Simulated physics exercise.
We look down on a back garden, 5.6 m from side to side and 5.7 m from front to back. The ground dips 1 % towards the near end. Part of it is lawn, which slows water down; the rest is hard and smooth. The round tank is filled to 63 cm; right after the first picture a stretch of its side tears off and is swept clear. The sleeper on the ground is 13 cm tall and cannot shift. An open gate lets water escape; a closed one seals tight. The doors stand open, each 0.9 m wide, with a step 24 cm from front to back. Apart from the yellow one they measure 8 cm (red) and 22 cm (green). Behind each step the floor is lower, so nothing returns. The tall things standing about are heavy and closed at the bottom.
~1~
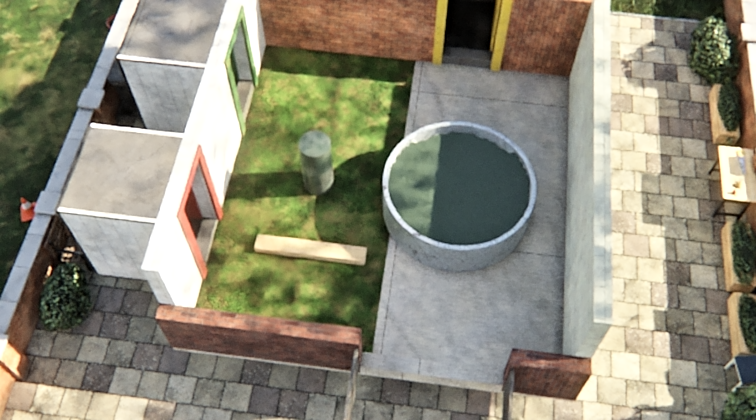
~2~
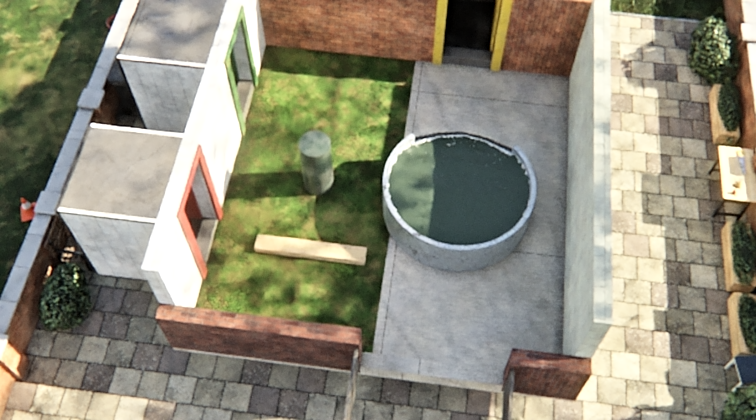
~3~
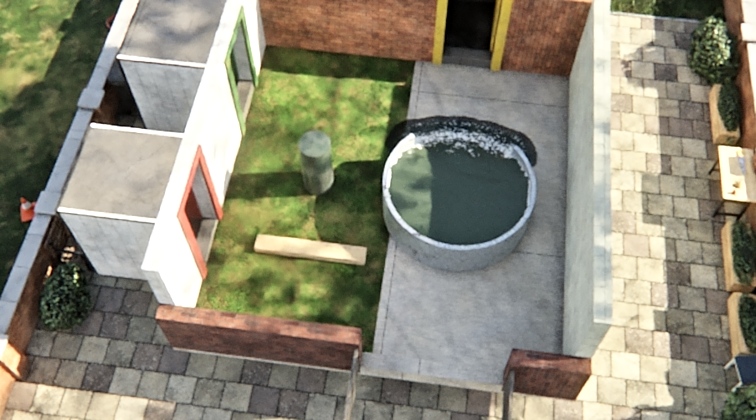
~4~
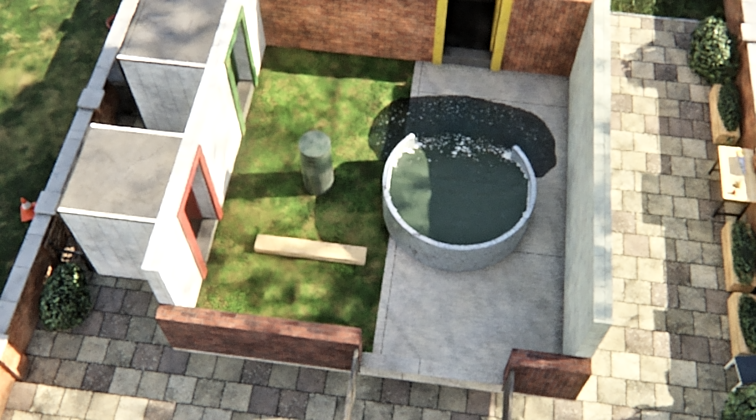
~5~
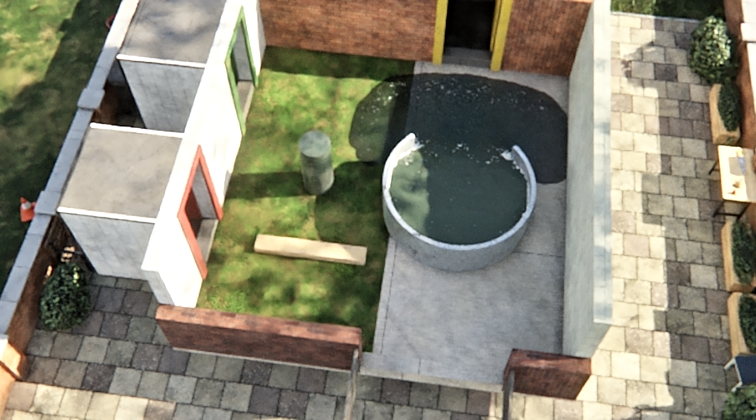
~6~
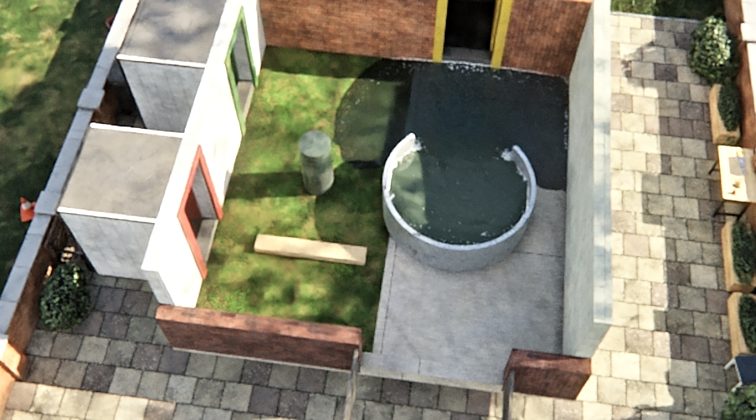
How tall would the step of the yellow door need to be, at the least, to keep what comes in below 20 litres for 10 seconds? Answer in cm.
Some 30 cm above the ground.
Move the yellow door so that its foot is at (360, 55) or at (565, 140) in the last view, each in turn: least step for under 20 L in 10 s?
About 10.5 and 15 cm.
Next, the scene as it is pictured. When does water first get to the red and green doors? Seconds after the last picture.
Arrival: Red 4.0 s, green 2.2 s.
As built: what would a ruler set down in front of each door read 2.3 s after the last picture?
Depths in cm: Yellow 24, red 0, green 11.
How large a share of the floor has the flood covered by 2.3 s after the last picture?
About 45 per cent.
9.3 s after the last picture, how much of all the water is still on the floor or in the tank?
Some 86 per cent remains.
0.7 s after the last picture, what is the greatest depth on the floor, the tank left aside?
Roughly 37 cm.
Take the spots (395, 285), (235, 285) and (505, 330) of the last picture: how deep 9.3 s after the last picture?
Roughly 5, 7 and 6 cm, in turn.
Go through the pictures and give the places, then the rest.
In the first picture, still water, 63 cm deep, in the round tank at (459, 185); the yellow door at (471, 27) is dry.
In the second picture, the front is at a hidden place, 0.3 m from the gap on the far side; 0.5 m2 of floor is wet, 63 cm left at the back.
In the third picture, the front is at (409, 123), 0.7 m from the gap on the far side; 1.5 m2 of floor is wet, 63 cm left at the back.
In the fourth picture, the gap is on the far side, the front 1.2 m out at (401, 103); the back of the round tank holds 63 cm.
In the fifth picture, water pours out on the far side and has run 1.7 m, to (391, 81); about 5 cm deep outside, 63 cm at the back.
In the sixth picture, water pours out on the far side and has run 2.2 m, to (391, 60); about 5 cm deep outside, 58 cm at the back; water is at the yellow door at (471, 27).
Then, 0.7 s after the last picture water covers 30 % of the floor; 38 cm at the yellow door, 14 litres in over its 20 cm step.
Then, 2.3 s after the last picture water covers 45 % of the floor, deepest (26 cm) near (559, 88); 24 cm at the yellow door, 108 litres in over its 20 cm step.
Then, 9.3 s after the last picture water covers 95 % of the floor, deepest (11 cm) near (261, 231); 5 cm at the yellow door, 115 litres in over its 20 cm step.
At the yellow door as built, the water peaked near 38 cm, 0.7 s after the last picture.
With a step of 26.5 cm, 41 litres would have come in within the 10 s; with 35.5 cm, 2 litres. So under 20 litres takes about 30 cm.
